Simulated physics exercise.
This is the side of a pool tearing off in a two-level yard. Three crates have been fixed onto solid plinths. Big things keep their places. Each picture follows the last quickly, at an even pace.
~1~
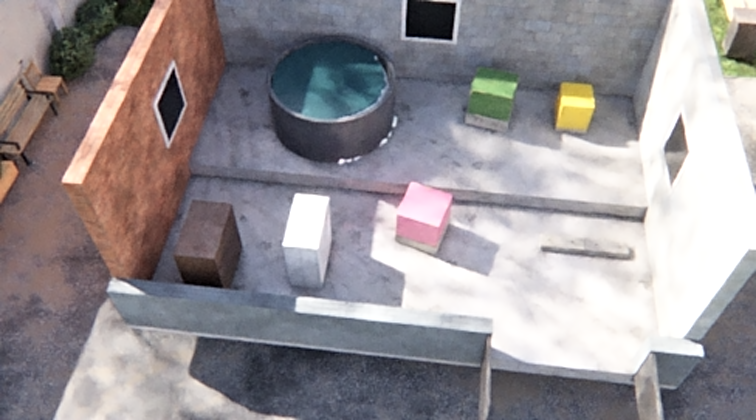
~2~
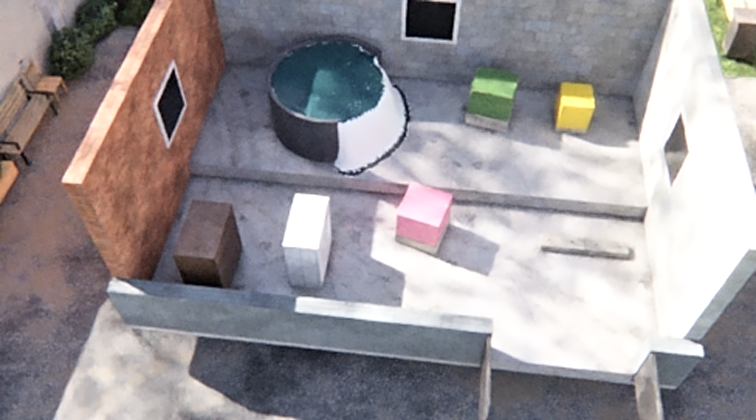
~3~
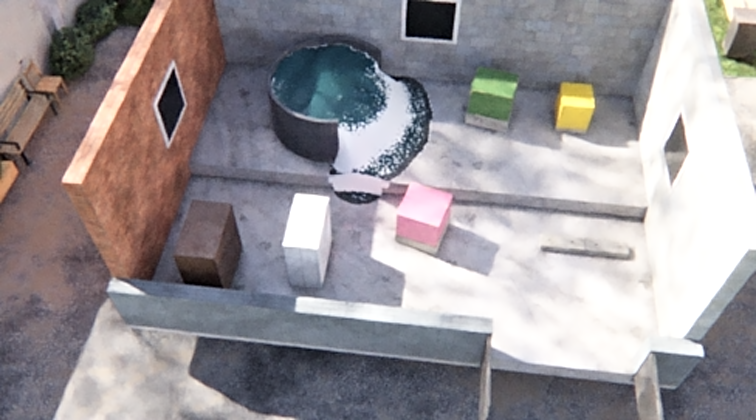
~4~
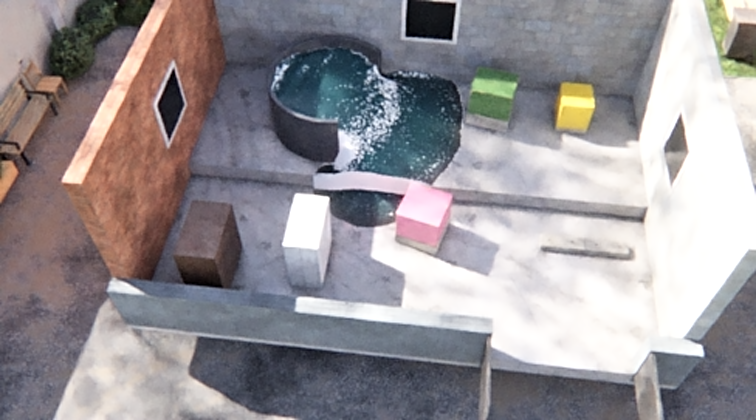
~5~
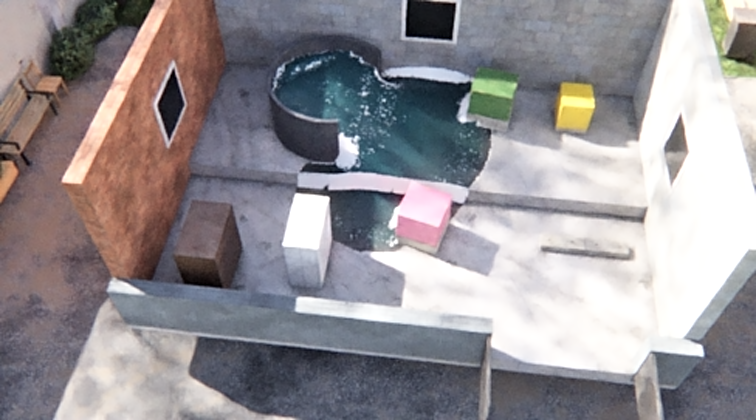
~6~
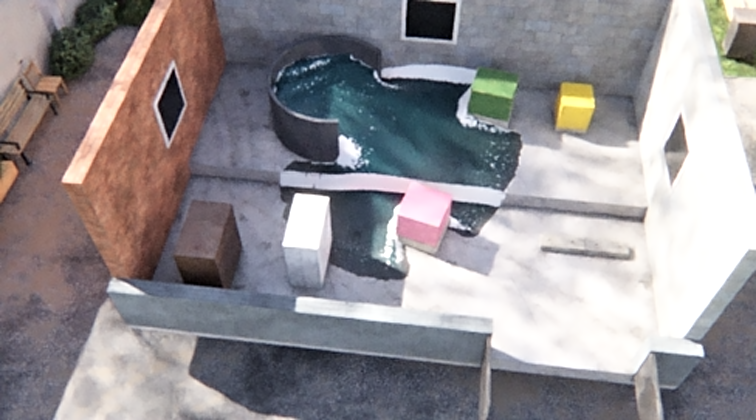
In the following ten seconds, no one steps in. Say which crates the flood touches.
Result: The pink crate is hit by the water; the green crate is hit by the water; the yellow crate is hit by the water.
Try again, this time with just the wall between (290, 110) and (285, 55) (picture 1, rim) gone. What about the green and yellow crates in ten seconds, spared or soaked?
Green crate: Untouched; yellow crate: Untouched.
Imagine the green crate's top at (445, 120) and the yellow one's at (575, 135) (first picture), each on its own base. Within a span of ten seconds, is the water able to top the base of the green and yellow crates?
The green crate gets flooded, while the yellow crate gets flooded.
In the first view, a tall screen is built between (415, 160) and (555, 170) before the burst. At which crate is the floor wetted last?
It is the yellow one.
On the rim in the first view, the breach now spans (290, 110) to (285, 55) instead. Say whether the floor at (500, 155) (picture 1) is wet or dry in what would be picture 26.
At that spot: Parched.
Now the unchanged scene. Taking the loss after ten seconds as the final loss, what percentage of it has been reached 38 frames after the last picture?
By then, close to 65 % of it.
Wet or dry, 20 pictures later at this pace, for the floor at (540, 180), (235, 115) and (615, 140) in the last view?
Going through them in order, I'd call them drenched, clear and drenched.
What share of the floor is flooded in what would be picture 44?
That works out at 90 %.
A moment on, water covers 55 % of the floor; the pink crate water round its plinth, the green crate water round its plinth, the yellow crate water round its plinth.
Next, water covers 65 % of the floor; the pink crate water round its plinth, the green crate water round its plinth, the yellow crate water round its plinth.
Then, water covers 75 % of the floor; the pink crate water round its plinth, the green crate water round its plinth, the yellow crate water round its plinth.
Later, water covers 90 % of the floor; the pink crate water round its plinth, the green crate water round its plinth, the yellow crate water round its plinth.
In the end, water covers 90 % of the floor; the pink crate was topped, the green crate was topped, the yellow crate was topped.
